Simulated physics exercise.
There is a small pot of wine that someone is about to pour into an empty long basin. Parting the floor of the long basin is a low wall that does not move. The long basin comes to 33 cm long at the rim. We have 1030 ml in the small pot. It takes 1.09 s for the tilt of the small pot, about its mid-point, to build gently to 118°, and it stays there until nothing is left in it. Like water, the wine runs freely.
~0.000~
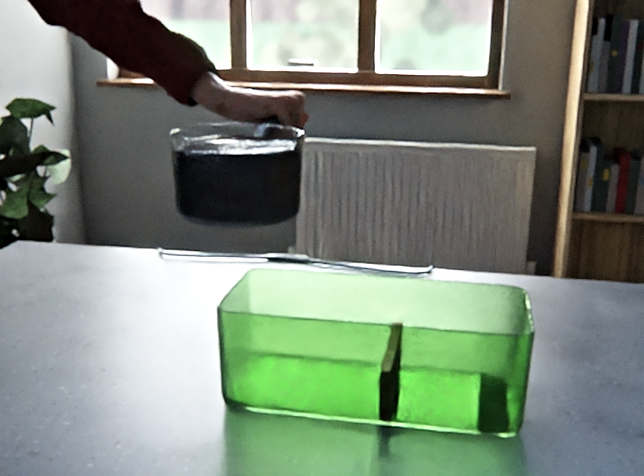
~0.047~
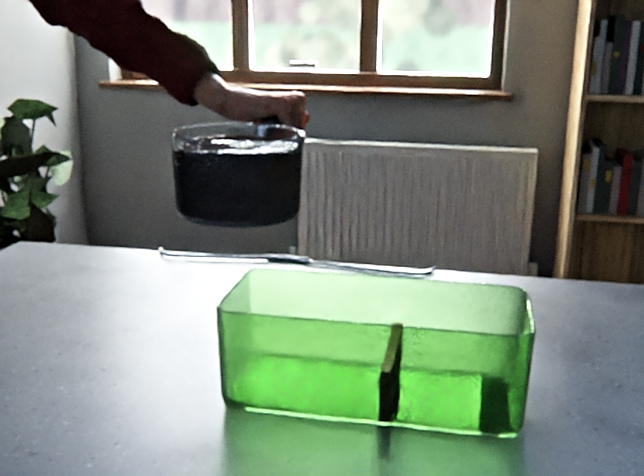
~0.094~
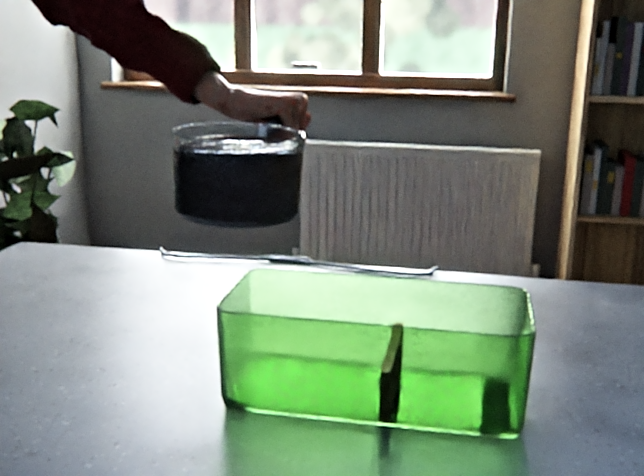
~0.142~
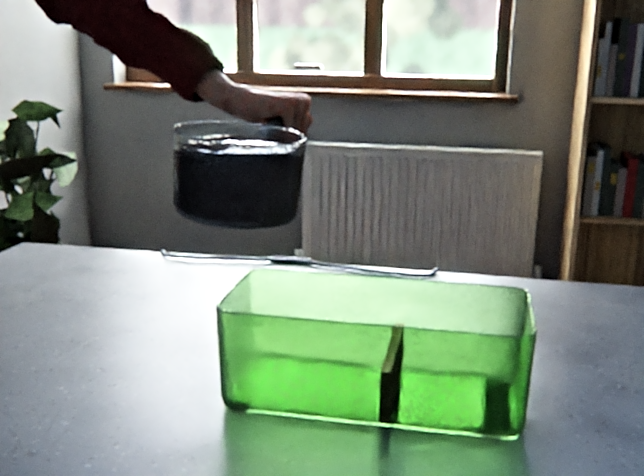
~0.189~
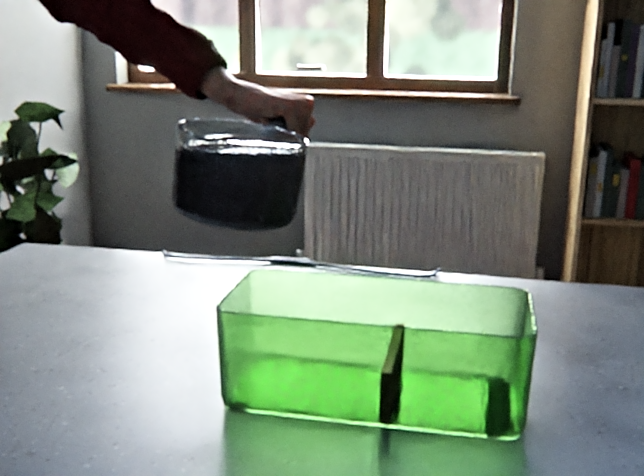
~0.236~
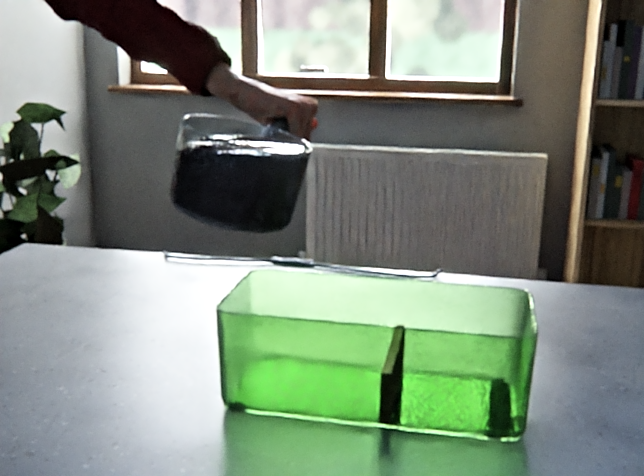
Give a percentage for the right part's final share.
My figure is 5 %.
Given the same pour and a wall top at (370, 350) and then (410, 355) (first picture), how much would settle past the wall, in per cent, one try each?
I'd put it at about 35 per cent for the first and about 5 per cent for the second.
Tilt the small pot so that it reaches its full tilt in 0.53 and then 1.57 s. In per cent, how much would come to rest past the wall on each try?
First 10, then 10 per cent.
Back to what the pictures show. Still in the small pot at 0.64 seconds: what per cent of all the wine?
Roughly 56 per cent.
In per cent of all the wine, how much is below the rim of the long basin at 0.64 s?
About 14 per cent.
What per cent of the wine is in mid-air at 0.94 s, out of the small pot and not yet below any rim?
About 10 % of the total.
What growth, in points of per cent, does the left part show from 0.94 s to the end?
Some 12 per cent.
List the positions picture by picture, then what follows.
In the first picture, it leans 0°; its right rim is at (300, 137); the wine meets the walls at (181, 142) and (299, 147); the long basin's rim runs from (233, 289) to (530, 312); the wall's top is at (392, 346).
In the second picture, it leans 1°; its right rim is at (301, 138); the wine meets the walls at (181, 142) and (300, 148).
In the third picture, it leans 2°; its right rim is at (302, 140); the wine meets the walls at (184, 141) and (301, 149).
In the fourth picture, it leans 5°; its right rim is at (304, 143); the wine meets the walls at (183, 142) and (302, 149).
In the fifth picture, it leans 9°; its right rim is at (306, 147); the wine meets the walls at (186, 141) and (304, 150).
In the sixth picture, it leans 13°; its right rim is at (308, 153); the wine meets the walls at (186, 144) and (307, 151).
By 0.64 s the tilt is 75° and 57 per cent is still to pour, 14 is left of the wall and 0 right of it.
By 0.94 s the tilt is 113° and 7 per cent is still to pour, 79 is left of the wall and 3 right of it.
By 1.25 s the tilt is 118° and 0 per cent is still to pour, 91 is left of the wall and 5 right of it.
By 1.59 s the tilt is 118° and 0 per cent is still to pour, 91 is left of the wall and 5 right of it.
At rest 91 per cent lies left of the wall, 5 right of it and 4 outside.
